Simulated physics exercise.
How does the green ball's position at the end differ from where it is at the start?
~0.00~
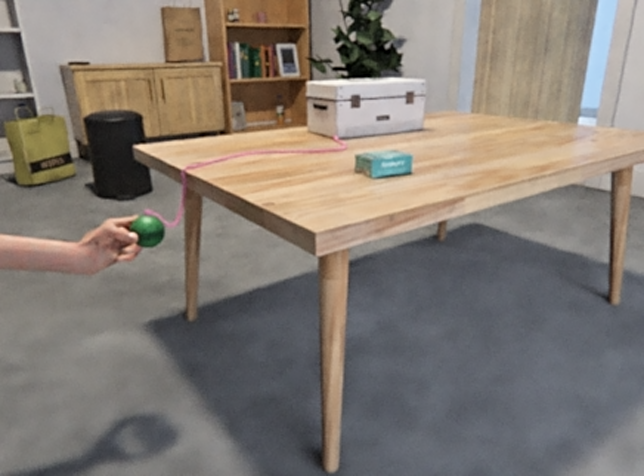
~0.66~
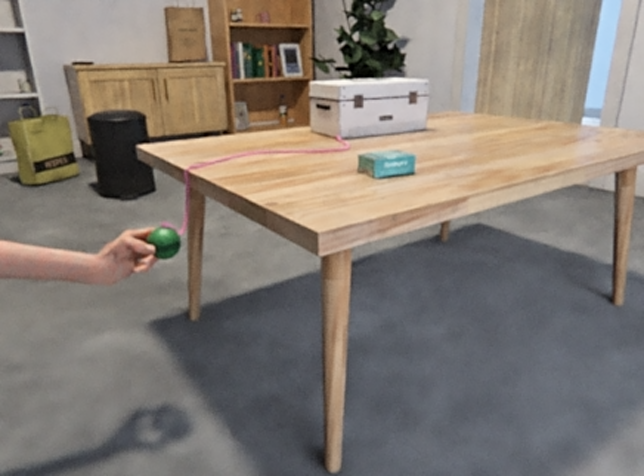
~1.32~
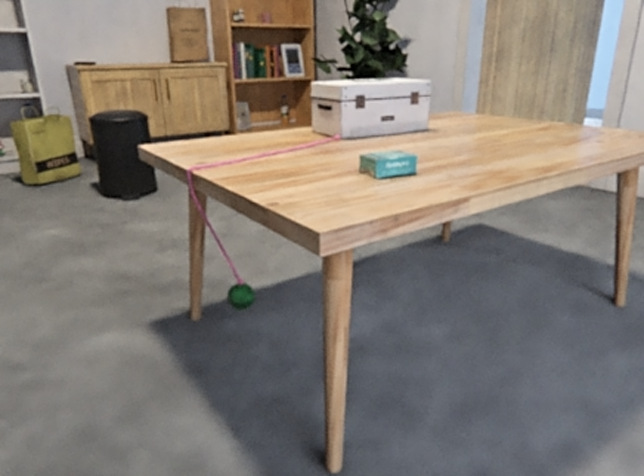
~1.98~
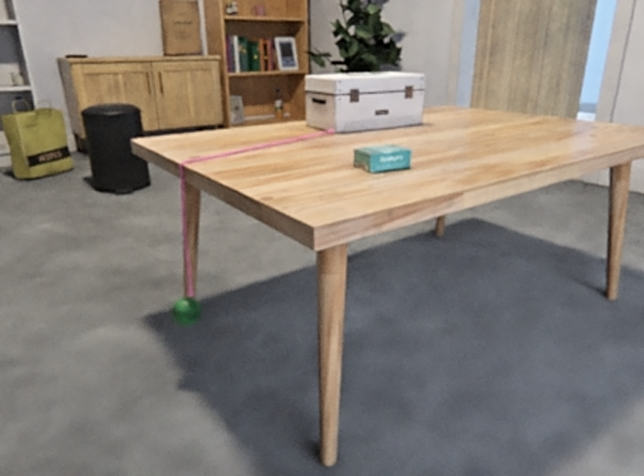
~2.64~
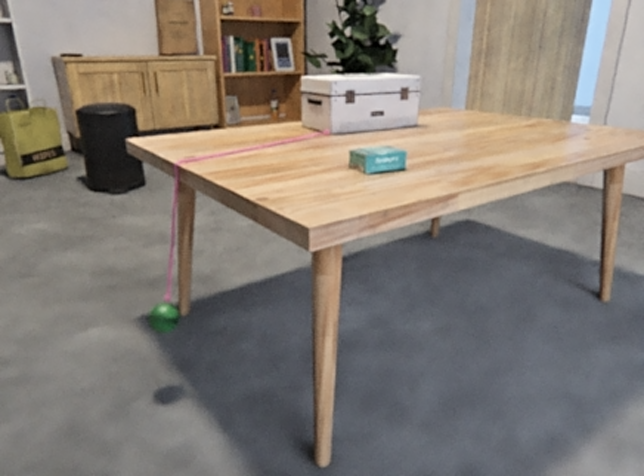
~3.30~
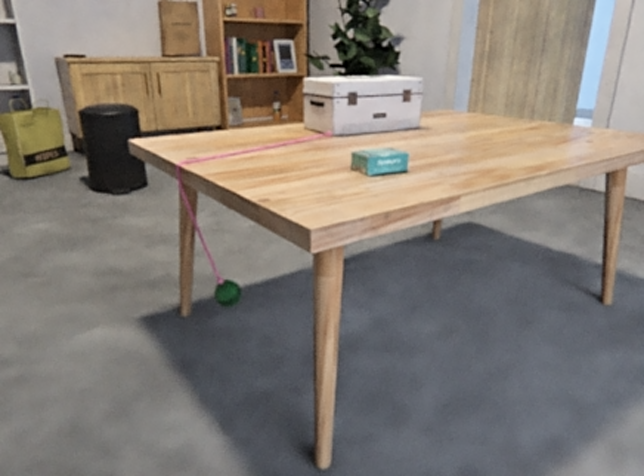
At the start the green ball is held in a hand just off the left corner of the table. At the end it hangs from the pink string, lower down and farther to the right, below the table edge.
